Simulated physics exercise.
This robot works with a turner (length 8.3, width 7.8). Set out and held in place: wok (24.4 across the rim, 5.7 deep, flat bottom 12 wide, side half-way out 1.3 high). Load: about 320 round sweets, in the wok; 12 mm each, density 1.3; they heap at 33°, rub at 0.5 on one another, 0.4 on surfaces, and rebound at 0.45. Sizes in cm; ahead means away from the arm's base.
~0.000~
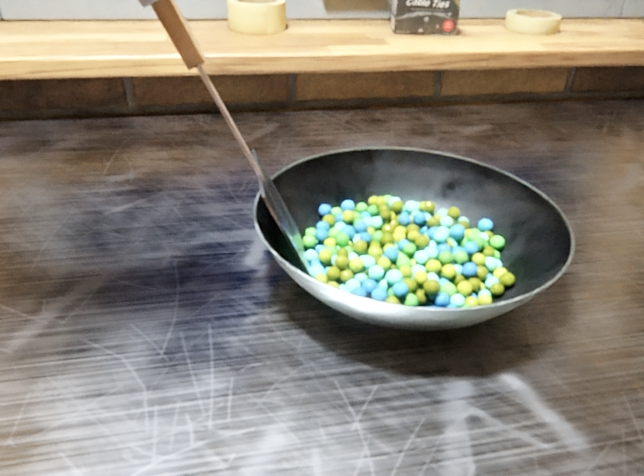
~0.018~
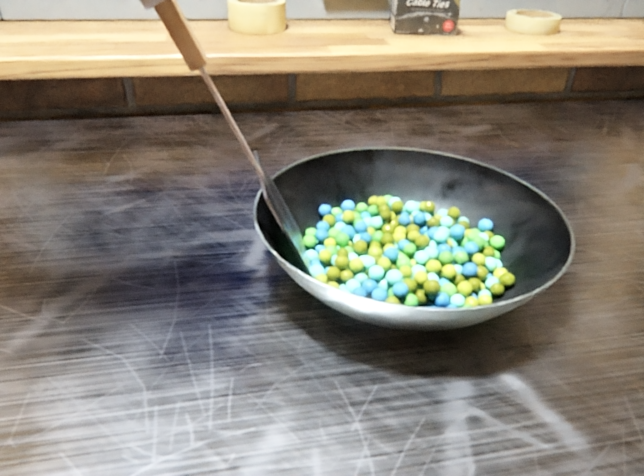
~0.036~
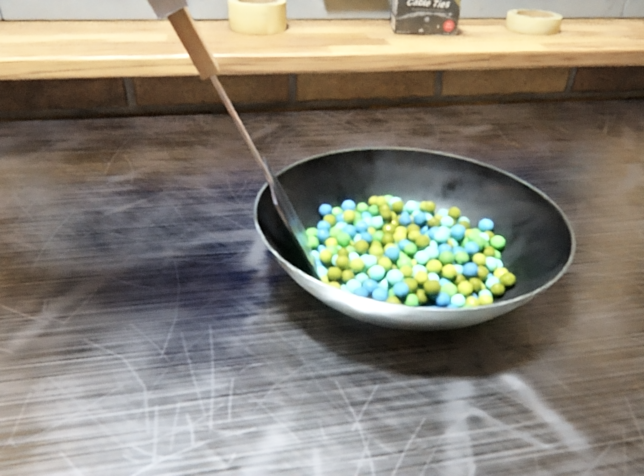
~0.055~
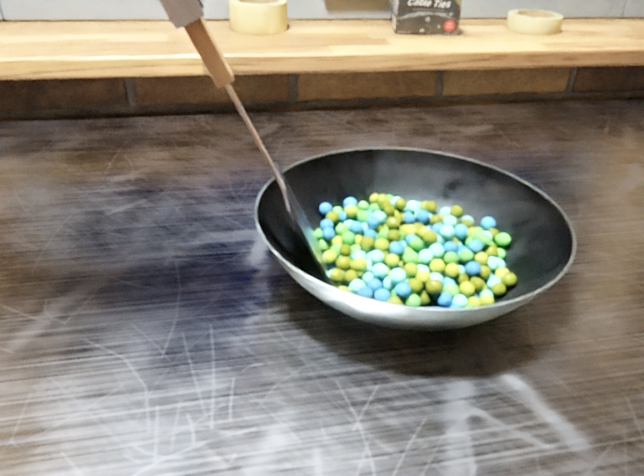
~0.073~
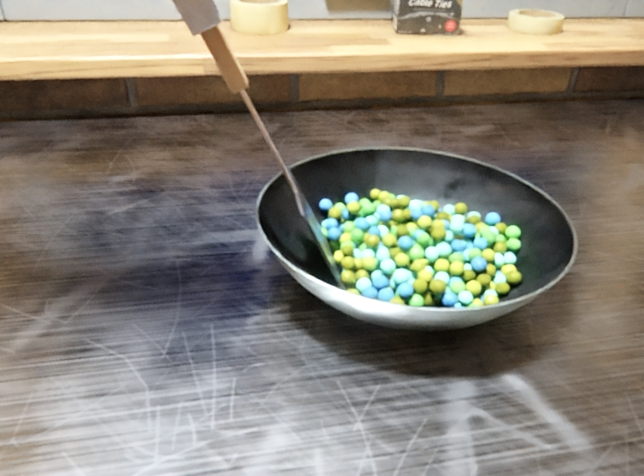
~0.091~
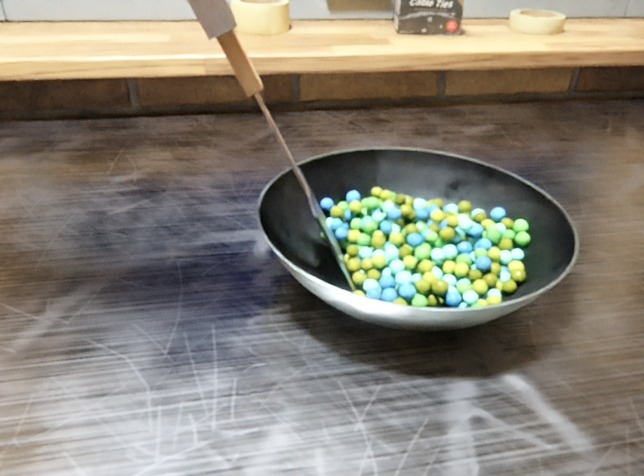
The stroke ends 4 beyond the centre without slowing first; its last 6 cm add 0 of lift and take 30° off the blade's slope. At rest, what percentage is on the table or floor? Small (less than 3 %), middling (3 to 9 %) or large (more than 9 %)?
A small share, less than 3 %, ends on the table or floor.
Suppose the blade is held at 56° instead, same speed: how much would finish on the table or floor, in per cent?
It would be near 0 per cent.
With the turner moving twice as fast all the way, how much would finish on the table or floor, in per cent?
It would be near 0 per cent.
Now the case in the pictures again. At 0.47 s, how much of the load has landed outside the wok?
Roughly 0 per cent.
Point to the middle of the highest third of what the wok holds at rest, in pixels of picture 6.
Around (477, 223).
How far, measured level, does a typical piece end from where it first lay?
Roughly 4 cm.
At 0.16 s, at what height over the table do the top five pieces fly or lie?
Some 4 cm.
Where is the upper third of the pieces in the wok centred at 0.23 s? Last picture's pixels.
At about (463, 231).
By 0.16 s, sloping 63°, highest piece 4 above the table; 323 in the wok.
By 0.23 s, sloping 48°, highest piece 5 above the table; 323 in the wok.
By 0.47 s, sloping 35°, highest piece 5 above the table; 323 in the wok.
By 1.52 s, sloping 35°, highest piece 5 above the table; 323 in the wok.
Final count, 323 in the wok. That is 0 % on the table or floor.
